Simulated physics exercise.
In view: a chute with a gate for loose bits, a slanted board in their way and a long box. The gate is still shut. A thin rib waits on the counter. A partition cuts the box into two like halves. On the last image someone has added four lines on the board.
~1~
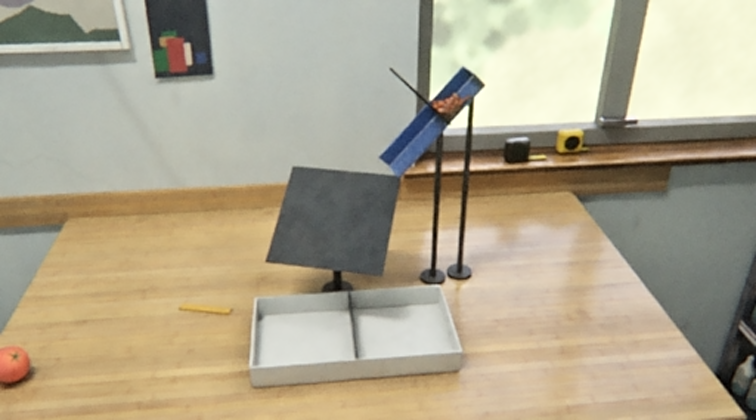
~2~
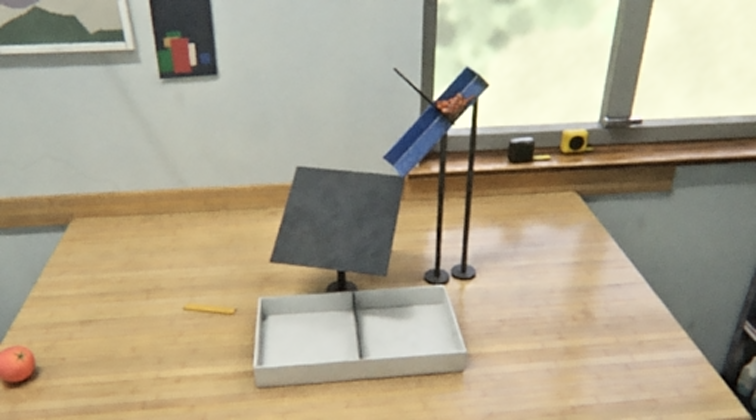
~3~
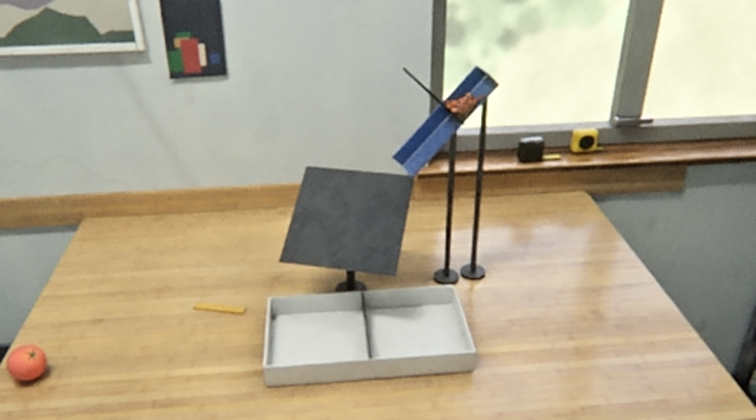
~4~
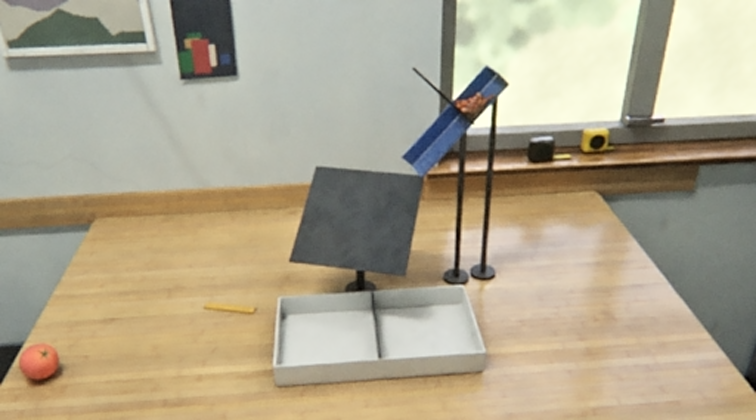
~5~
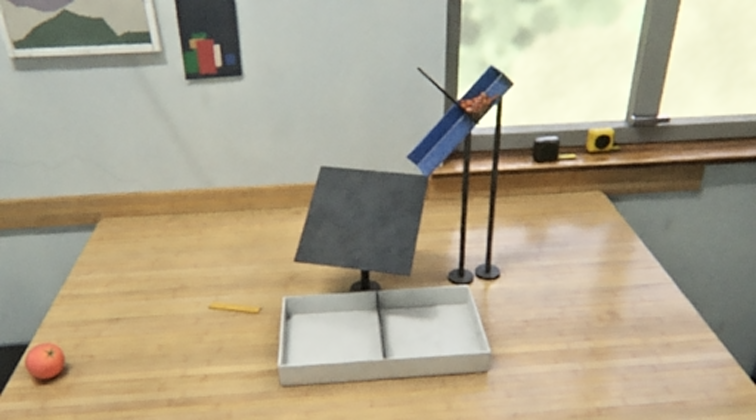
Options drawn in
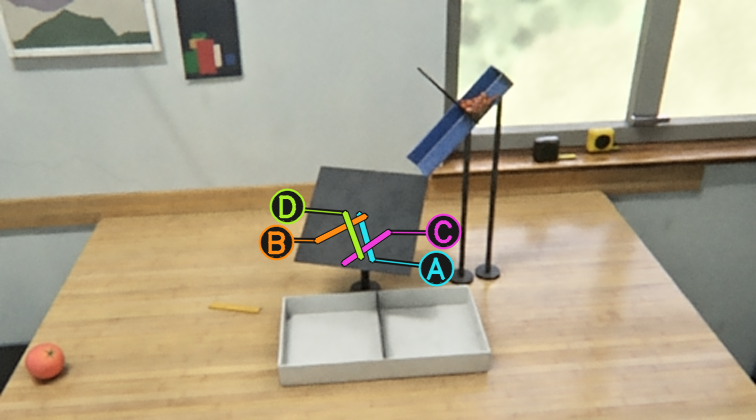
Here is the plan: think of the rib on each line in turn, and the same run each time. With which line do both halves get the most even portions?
The answer is line A.
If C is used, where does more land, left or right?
More lands on the left.
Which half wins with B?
The left half.
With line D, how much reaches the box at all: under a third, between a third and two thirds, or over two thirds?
Over two thirds.
On the marked copy, line A from (359, 214) to (372, 259); line B from (364, 216) to (317, 240); line C from (388, 232) to (344, 263); line D from (345, 213) to (361, 257).
For line A, of what is caught, about half in the left half, about half in the right.
For line B, of what is caught, all in the left half, none in the right.
For line C, of what is caught, most in the left half, a small part in the right.
For line D, of what is caught, nearly all in the left half, a small part in the right.
